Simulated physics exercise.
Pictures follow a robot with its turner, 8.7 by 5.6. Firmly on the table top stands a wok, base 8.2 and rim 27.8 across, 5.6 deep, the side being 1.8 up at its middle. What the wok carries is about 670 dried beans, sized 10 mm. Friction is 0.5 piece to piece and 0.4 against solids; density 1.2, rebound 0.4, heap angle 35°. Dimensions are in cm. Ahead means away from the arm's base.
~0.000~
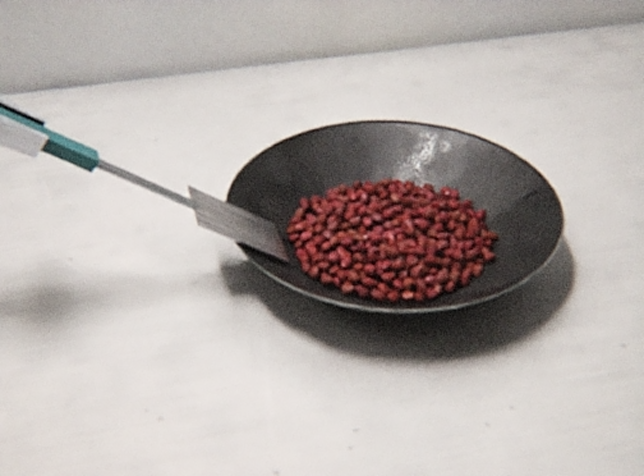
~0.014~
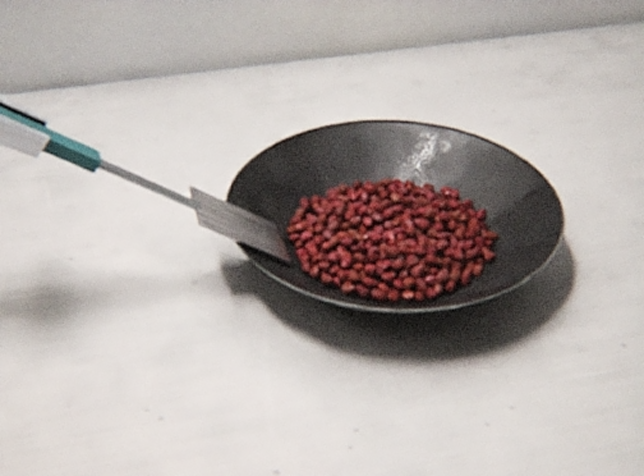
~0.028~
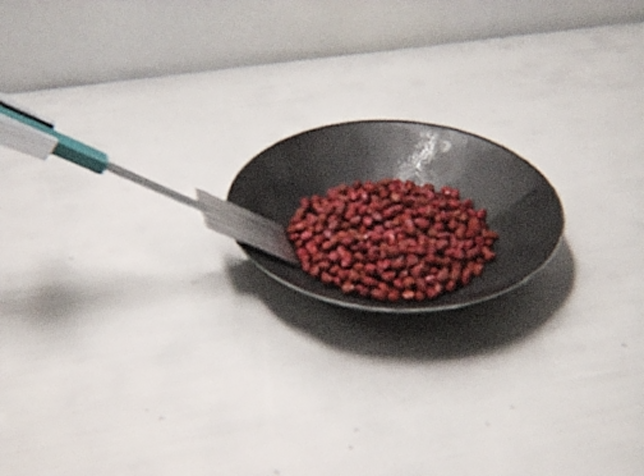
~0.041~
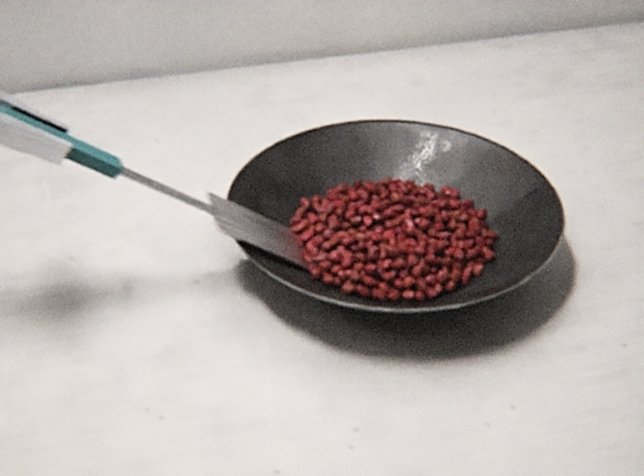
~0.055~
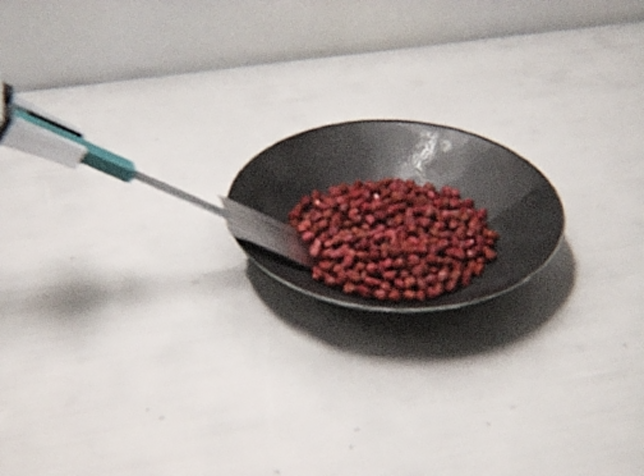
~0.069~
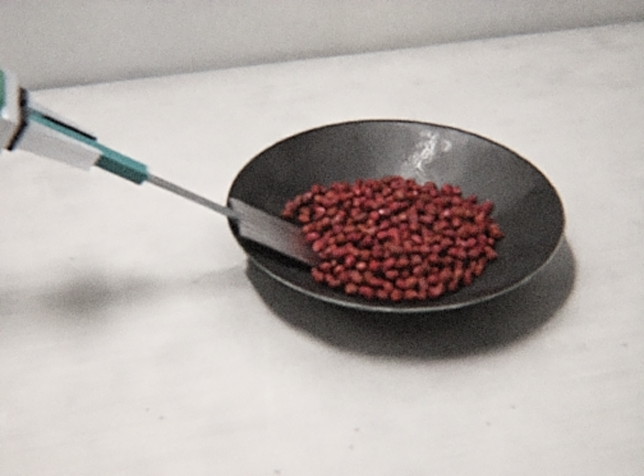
The video shows a robot arm's flat metal turner at the left side of a dark wok of reddish-brown beans on a pale table top, sliding slowly down and rightward into the heap's edge, nudging the nearest beans slightly.
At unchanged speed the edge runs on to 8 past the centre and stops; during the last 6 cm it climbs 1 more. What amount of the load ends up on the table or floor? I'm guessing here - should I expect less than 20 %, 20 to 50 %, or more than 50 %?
You should expect less than 20 %.
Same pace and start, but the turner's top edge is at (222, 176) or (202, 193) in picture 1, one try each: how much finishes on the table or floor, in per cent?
Around 15 per cent, then around 10 per cent.
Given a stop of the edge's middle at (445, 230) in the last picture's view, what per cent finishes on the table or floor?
Something near 0 in a hundred.
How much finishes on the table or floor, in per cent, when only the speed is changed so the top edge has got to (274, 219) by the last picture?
Roughly 35 per cent.
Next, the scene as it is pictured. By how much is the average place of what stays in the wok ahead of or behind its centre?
Ahead of centre, near 4.5 centimetres.
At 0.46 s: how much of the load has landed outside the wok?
About 10 per cent.
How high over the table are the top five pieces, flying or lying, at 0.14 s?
Somewhere around 5 centimetres high.
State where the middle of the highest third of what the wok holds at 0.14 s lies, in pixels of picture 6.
Roughly pixel (435, 216).
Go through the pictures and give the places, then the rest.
In the first picture, turner top edge at (193, 205), sloping 36°; upper third of the load around (395, 226), from x 295 to 490, top at y 185; 670 in the wok.
In the second picture, turner top edge at (194, 205), sloping 36°; upper third of the load around (395, 226), from x 295 to 490, top at y 185.
In the third picture, turner top edge at (201, 207), sloping 36°; upper third of the load around (395, 226), from x 295 to 490, top at y 185.
In the fourth picture, turner top edge at (213, 211), sloping 36°; upper third of the load around (395, 226), from x 295 to 490, top at y 180.
In the fifth picture, turner top edge at (225, 214), sloping 36°; upper third of the load around (395, 226), from x 295 to 490, top at y 180.
In the sixth picture, turner top edge at (237, 217), sloping 36°; upper third of the load around (399, 222), from x 290 to 495, top at y 180; 670 in the wok.
By 0.14 s, sloping 36°, highest piece 5 above the table; 670 in the wok.
By 0.22 s, sloping 36°, highest piece 6 above the table; 670 in the wok.
By 0.46 s, sloping 36°, highest piece 7 above the table; 605 in the wok, 59 on the table or floor, 6 on the blade or in flight.
By 1.51 s, sloping 36°, highest piece 7 above the table; 605 in the wok, 65 on the table or floor.
Final count, 605 in the wok, 65 on the table or floor. That is 10 % on the table or floor.
